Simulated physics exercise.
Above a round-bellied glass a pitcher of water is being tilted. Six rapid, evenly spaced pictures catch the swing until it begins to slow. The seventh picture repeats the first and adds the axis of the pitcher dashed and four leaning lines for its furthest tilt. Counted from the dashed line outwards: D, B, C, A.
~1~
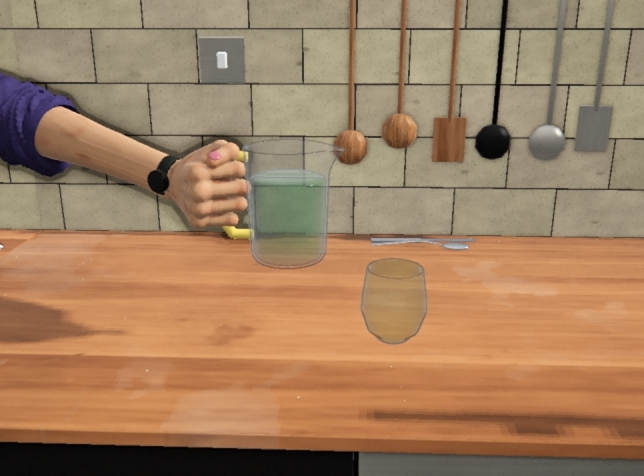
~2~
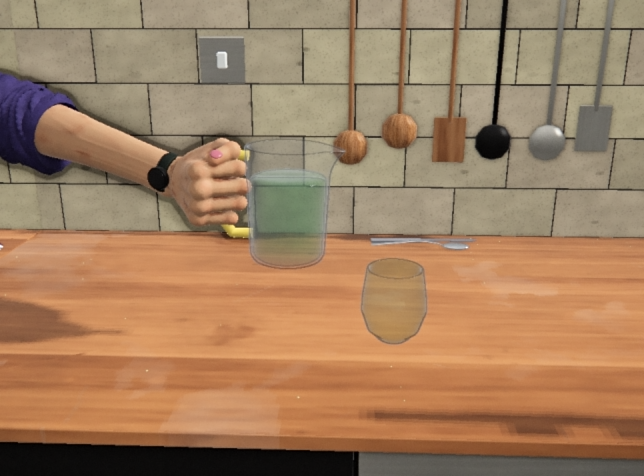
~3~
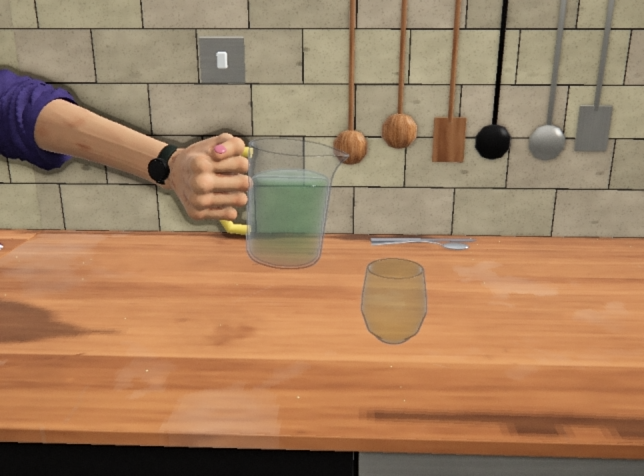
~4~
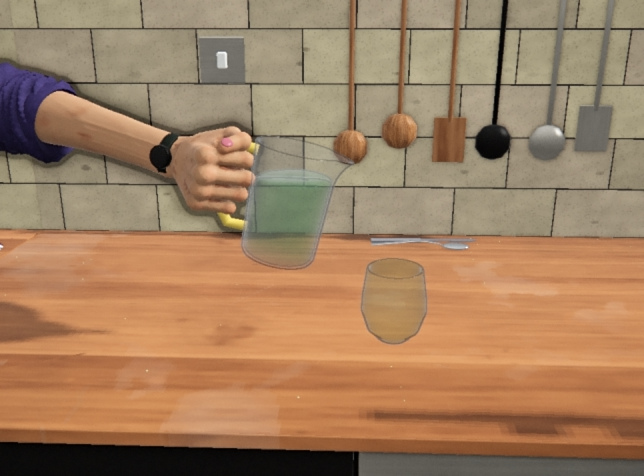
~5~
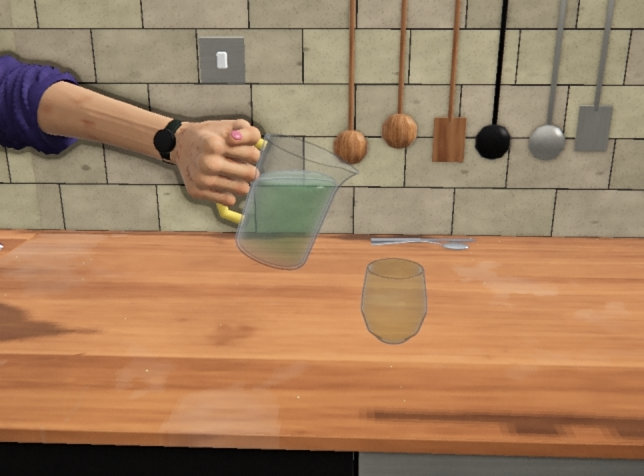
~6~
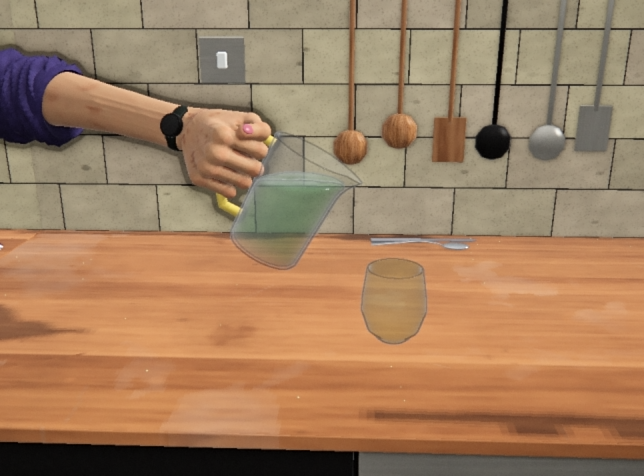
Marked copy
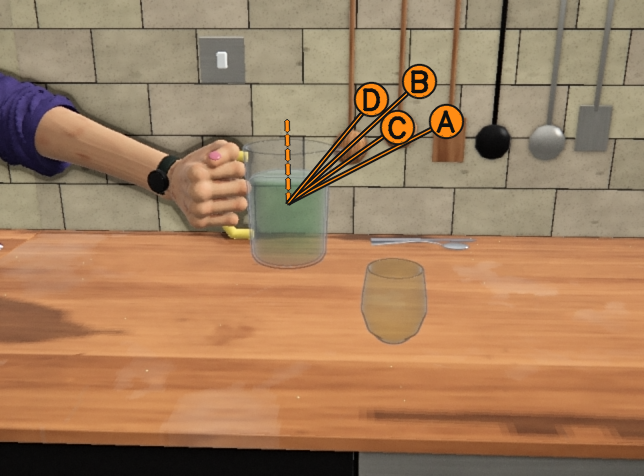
An arm in a purple sleeve with a black watch reaches in from the left, seen from the front across a wooden kitchen counter, gripping a clear pitcher of greenish water by its yellow handle. A round-bellied, amber-tinted glass stands to the lower right, with utensils hanging on the pale brick wall behind. The hand gradually tilts the pitcher rightward, its lip lowering slightly, while the camera stays still.
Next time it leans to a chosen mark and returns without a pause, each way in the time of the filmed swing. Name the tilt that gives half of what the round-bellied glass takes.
Line A.
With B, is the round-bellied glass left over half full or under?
Under.
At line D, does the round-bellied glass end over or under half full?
Under half.
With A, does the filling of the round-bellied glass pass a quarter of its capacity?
Yes, it does.
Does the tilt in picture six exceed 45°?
No.
In orange, A at (431, 129); B at (407, 93); C at (382, 136); D at (361, 113).
For line A, the round-bellied glass ends with about 51 % of what it can hold.
For line B, the round-bellied glass ends with about 17 % of what it can hold.
For line C, the round-bellied glass ends with about 31 % of what it can hold.
For line D, the round-bellied glass ends with about 6 % of what it can hold.
